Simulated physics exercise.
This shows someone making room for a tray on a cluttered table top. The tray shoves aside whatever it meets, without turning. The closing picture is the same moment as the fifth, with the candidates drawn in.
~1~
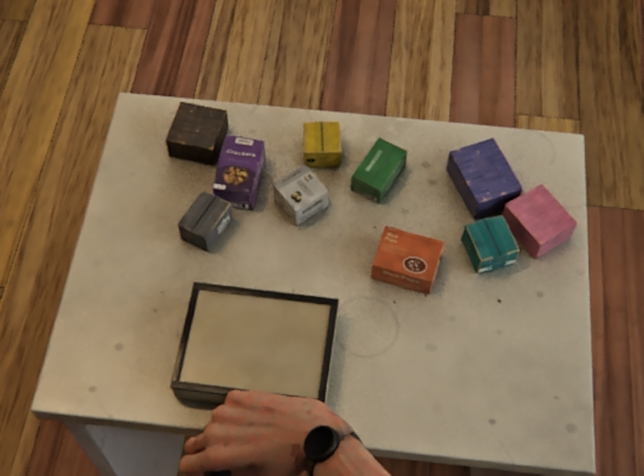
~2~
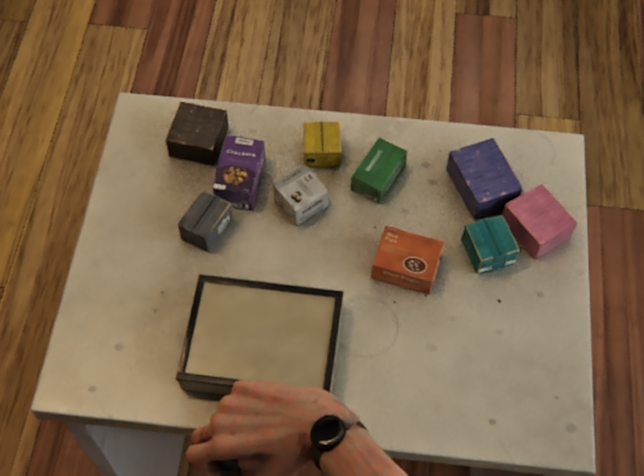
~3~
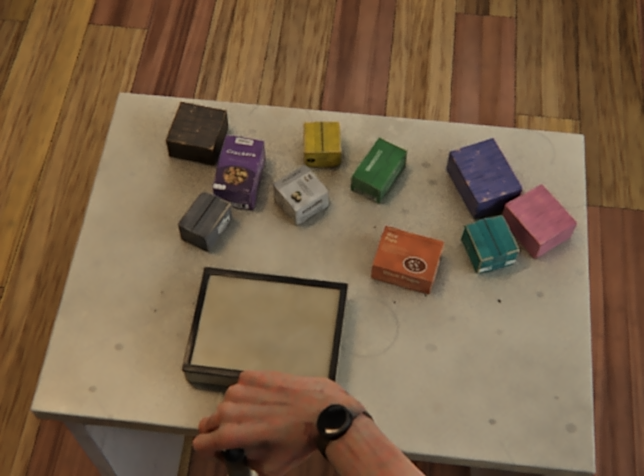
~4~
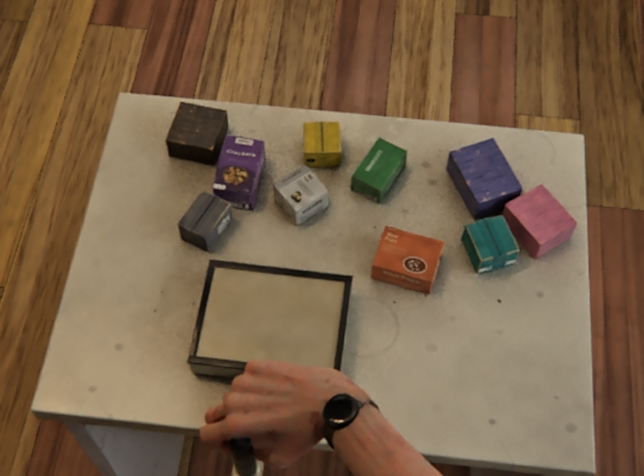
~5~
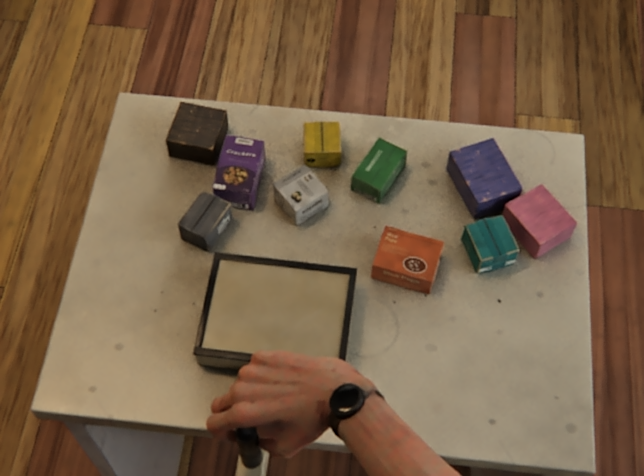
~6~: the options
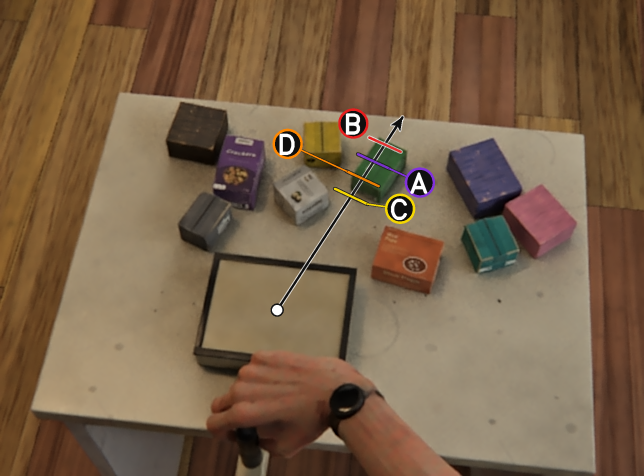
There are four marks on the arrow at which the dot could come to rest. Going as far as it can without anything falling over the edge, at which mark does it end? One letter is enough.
All is well up to C.
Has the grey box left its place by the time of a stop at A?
No.
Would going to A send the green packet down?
Yes.
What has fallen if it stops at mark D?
It is the yellow box.
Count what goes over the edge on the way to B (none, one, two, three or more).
In all, three or more.
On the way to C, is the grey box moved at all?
By then, no.
On the copy, A at (374, 161); B at (385, 145); C at (351, 197); D at (362, 179); the arrow from (277, 310) to (403, 117); the white dot at (277, 310).
On C. First, tray (306, 273); orange packet (414, 258); pink block (538, 221).
Then, tray (333, 231); yellow box (320, 136); green packet (380, 165).
Finally, tray (351, 204); yellow box (330, 111); green packet (384, 142); nothing has fallen.
By contrast, A drops the yellow box and green packet; B drops the yellow box, green packet and white packet; D drops the yellow box.
